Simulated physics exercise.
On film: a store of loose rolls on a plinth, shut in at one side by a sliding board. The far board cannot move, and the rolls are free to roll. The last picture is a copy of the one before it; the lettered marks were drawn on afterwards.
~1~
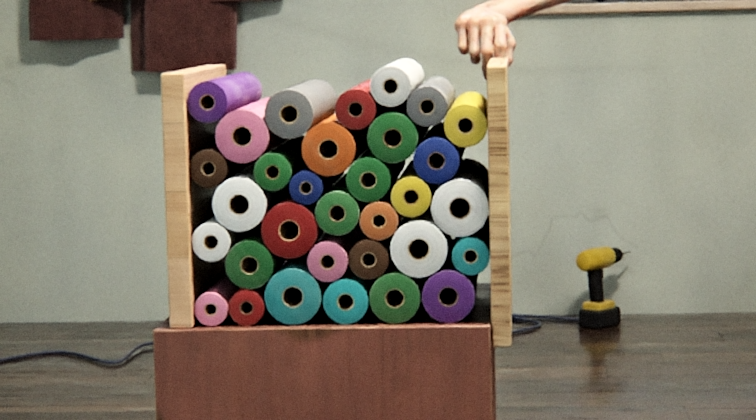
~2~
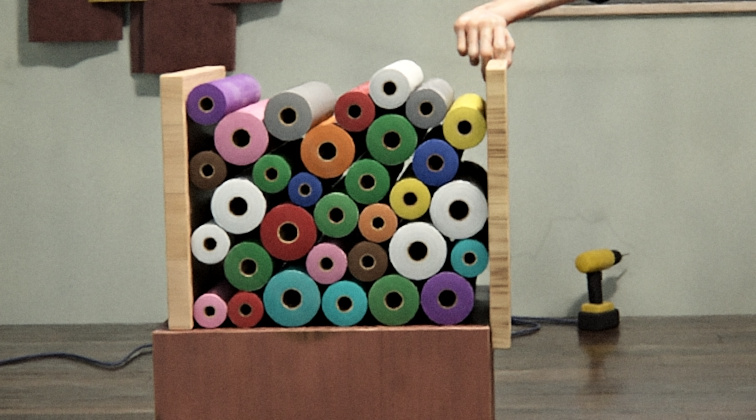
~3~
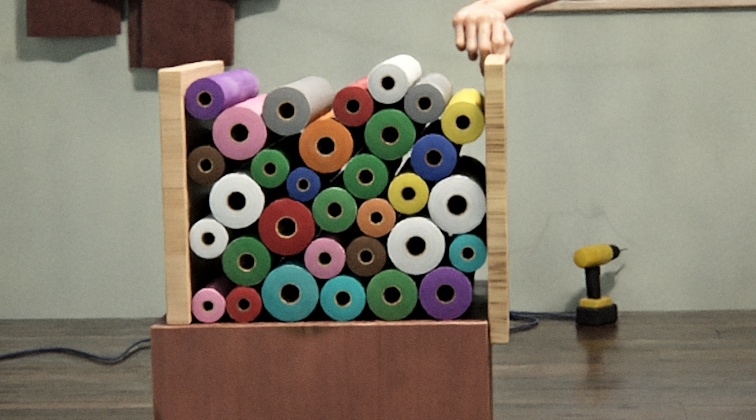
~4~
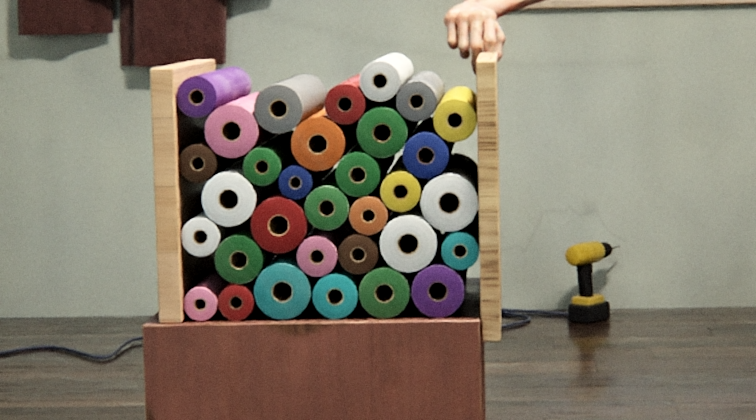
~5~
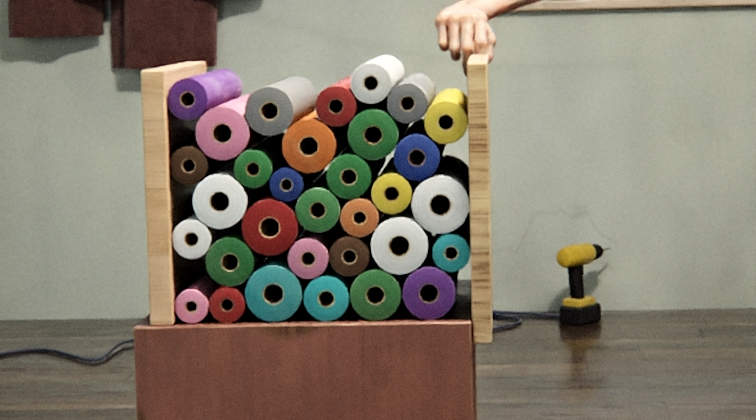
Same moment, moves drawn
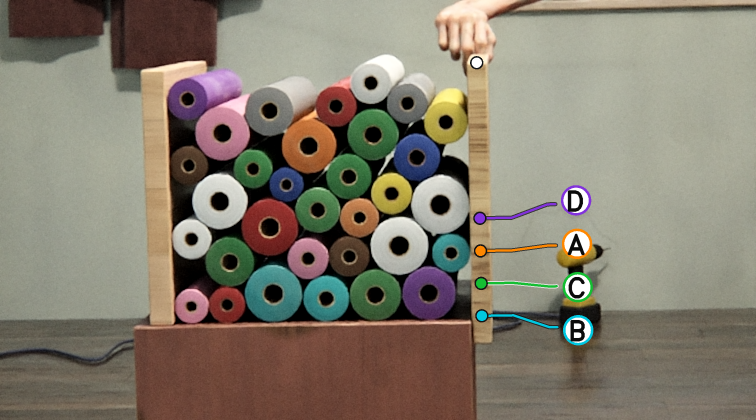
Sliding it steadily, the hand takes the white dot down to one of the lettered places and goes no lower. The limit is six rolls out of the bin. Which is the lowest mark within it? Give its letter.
No lower than D.
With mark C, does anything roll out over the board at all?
Yes.
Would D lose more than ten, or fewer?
At D, fewer than ten.
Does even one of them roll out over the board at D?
Yes, at D.
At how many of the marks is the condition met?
The number is one.
On the marked copy, A at (480, 251); B at (482, 316); C at (481, 283); D at (480, 219); the white dot at (477, 62).
With D. Early on, top of the board (469, 141).
Further on, top of the board (470, 218).
At the end, top of the board (470, 218), four out over the board.
As for the rest, A more than six out over the board; B more than six out over the board; C more than six out over the board.
